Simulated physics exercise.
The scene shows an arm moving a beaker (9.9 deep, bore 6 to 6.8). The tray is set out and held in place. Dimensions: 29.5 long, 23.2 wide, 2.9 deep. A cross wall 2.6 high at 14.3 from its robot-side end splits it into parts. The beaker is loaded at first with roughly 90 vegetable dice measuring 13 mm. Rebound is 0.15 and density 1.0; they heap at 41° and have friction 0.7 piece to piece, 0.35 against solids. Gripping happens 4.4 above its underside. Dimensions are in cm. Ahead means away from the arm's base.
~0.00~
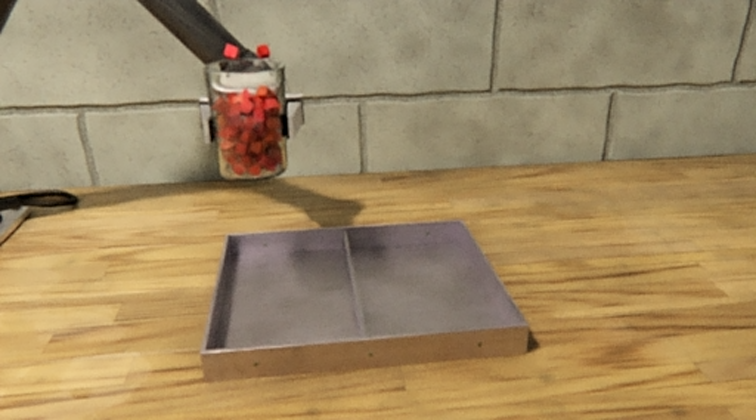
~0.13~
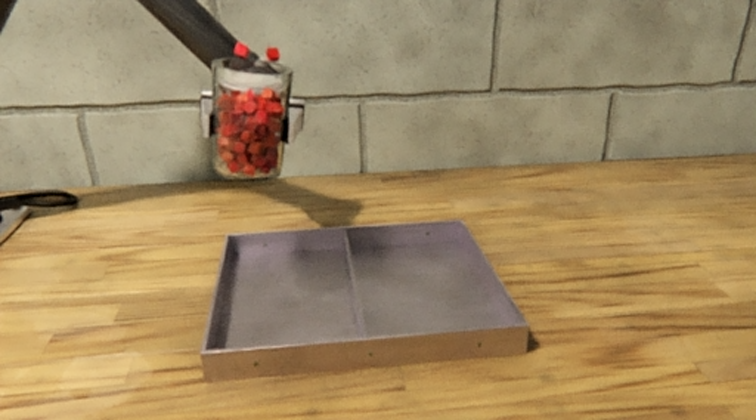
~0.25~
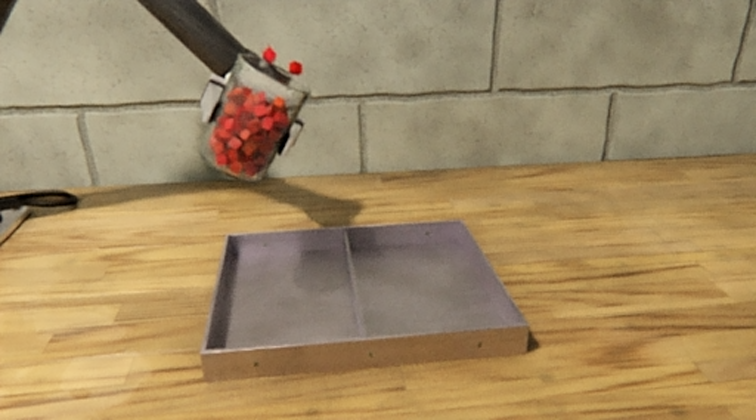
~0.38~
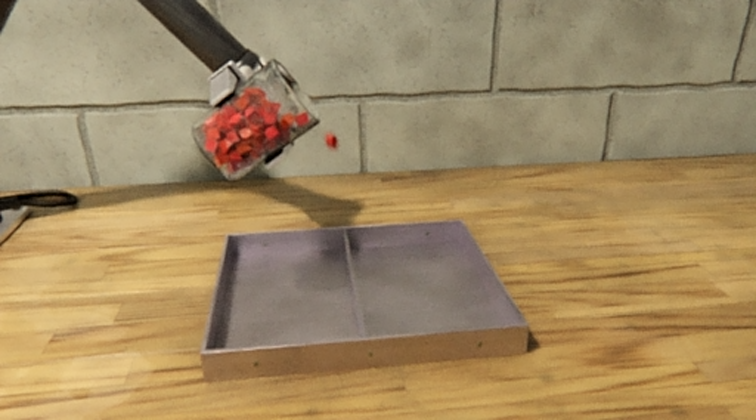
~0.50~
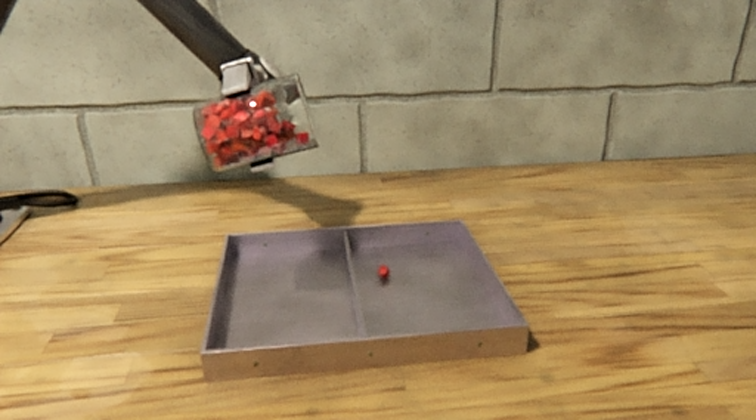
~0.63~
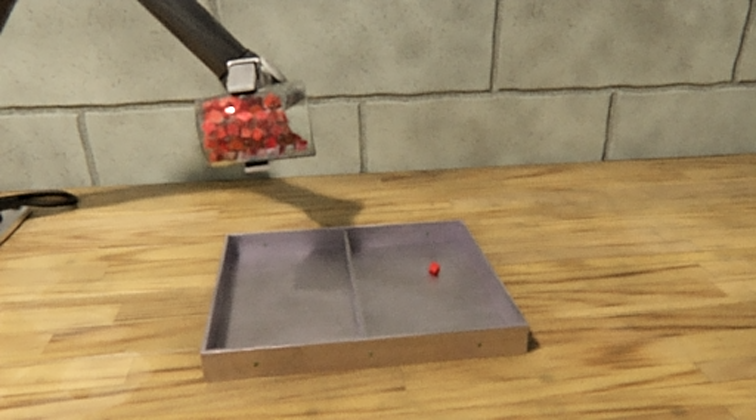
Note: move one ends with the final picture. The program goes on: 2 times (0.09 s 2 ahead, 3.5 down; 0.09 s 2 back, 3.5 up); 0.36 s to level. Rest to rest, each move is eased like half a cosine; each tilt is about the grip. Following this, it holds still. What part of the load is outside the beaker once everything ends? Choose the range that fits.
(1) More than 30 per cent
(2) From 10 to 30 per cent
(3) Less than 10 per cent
From 10 to 30 per cent.
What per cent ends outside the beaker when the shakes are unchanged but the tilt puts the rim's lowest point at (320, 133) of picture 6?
0 percent or so.
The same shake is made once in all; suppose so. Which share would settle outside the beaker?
About 5 per cent in that case.
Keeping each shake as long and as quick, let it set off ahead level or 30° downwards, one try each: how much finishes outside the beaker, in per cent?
It comes to around 75 per cent on the first try and around 40 per cent on the second.
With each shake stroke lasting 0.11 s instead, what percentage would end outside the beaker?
In that case it would be near 5 percent.
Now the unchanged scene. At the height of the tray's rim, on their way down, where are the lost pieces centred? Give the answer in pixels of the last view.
Their middle lies around (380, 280).
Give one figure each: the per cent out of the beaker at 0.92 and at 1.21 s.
Estimates in order: Close to 5, close to 15.
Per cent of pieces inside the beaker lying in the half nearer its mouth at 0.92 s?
45 %.
By 0.92 s, tilted 84° forward, highest piece 19 above the table; 90 in the beaker, 2 in the far-side part, 1 in flight or on a rim.
By 1.21 s, tilted 29° forward, highest piece 24 above the table; 79 in the beaker, 10 in the far-side part, 2 in the robot-side part, 2 in flight or on a rim.
By 1.55 s, level, highest piece 23 above the table; 79 in the beaker, 12 in the far-side part, 2 in the robot-side part.
By 2.60 s, level, highest piece 23 above the table; 79 in the beaker, 12 in the far-side part, 2 in the robot-side part.
Final count, 79 in the beaker, 12 in the far-side part, 2 in the robot-side part. That is 15 % outside the beaker.
